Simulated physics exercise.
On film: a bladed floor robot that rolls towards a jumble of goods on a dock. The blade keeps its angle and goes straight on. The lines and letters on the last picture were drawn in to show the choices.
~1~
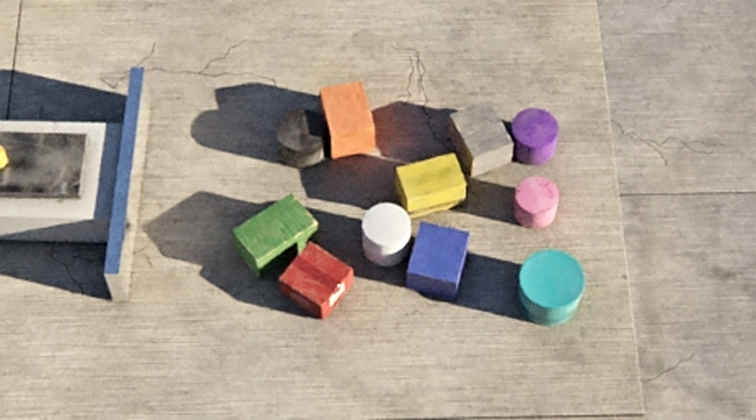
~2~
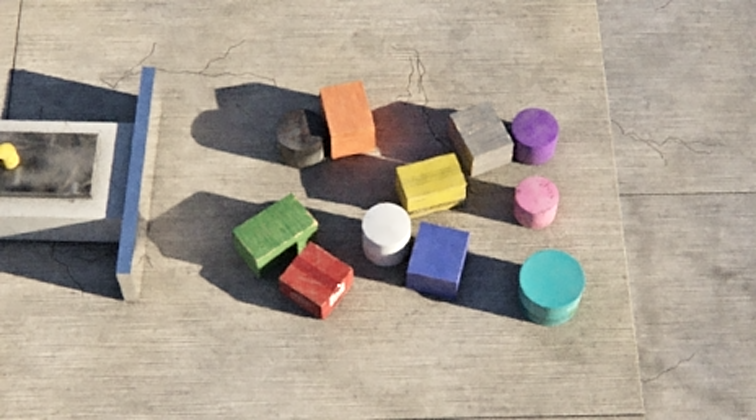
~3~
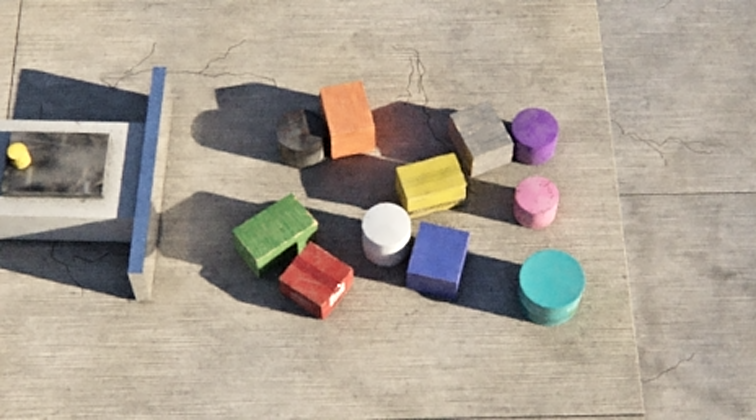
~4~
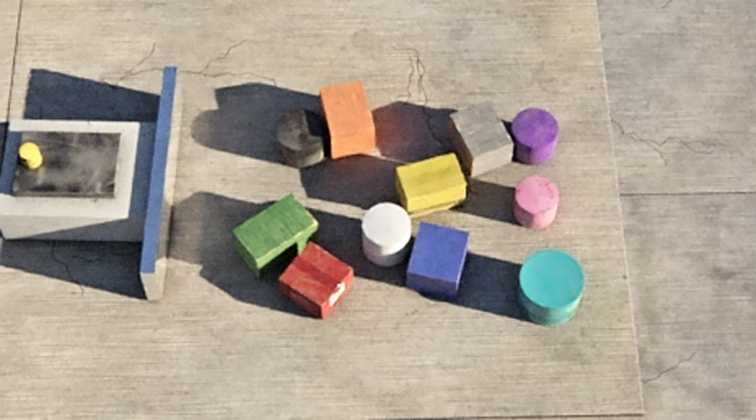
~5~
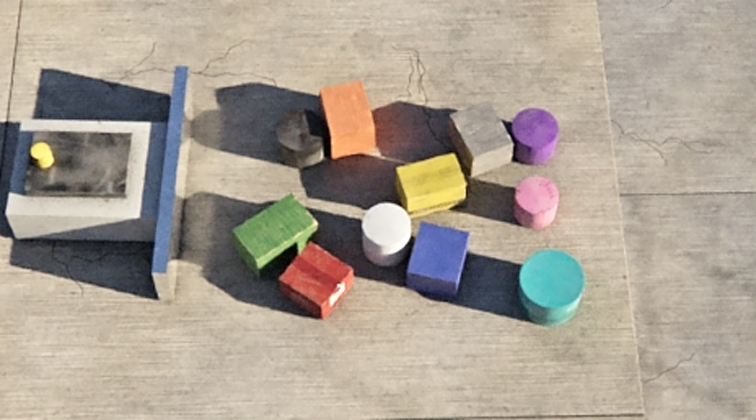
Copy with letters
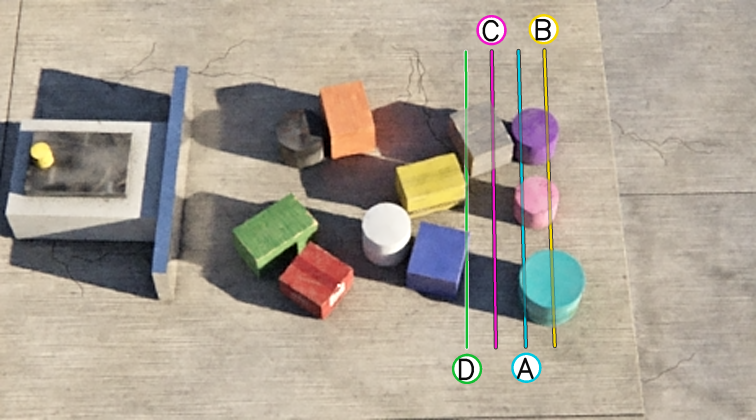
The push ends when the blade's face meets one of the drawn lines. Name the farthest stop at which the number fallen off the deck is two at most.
At A, and not beyond.
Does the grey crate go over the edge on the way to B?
By then, yes.
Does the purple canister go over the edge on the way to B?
Yes.
On the marked copy, A at (522, 190); B at (549, 190); C at (494, 191); D at (466, 191).
Taking A. A third of the way, robot (215, 161); red parcel (334, 292); orange crate (370, 115).
Two thirds of the way, robot (340, 159); purple canister (565, 121); pink canister (554, 208).
When it is over, robot (437, 157); pink canister over the edge; purple canister over the edge; two fallen.
As for the rest, B drops five; C is within the limit but short; D is within the limit but short.
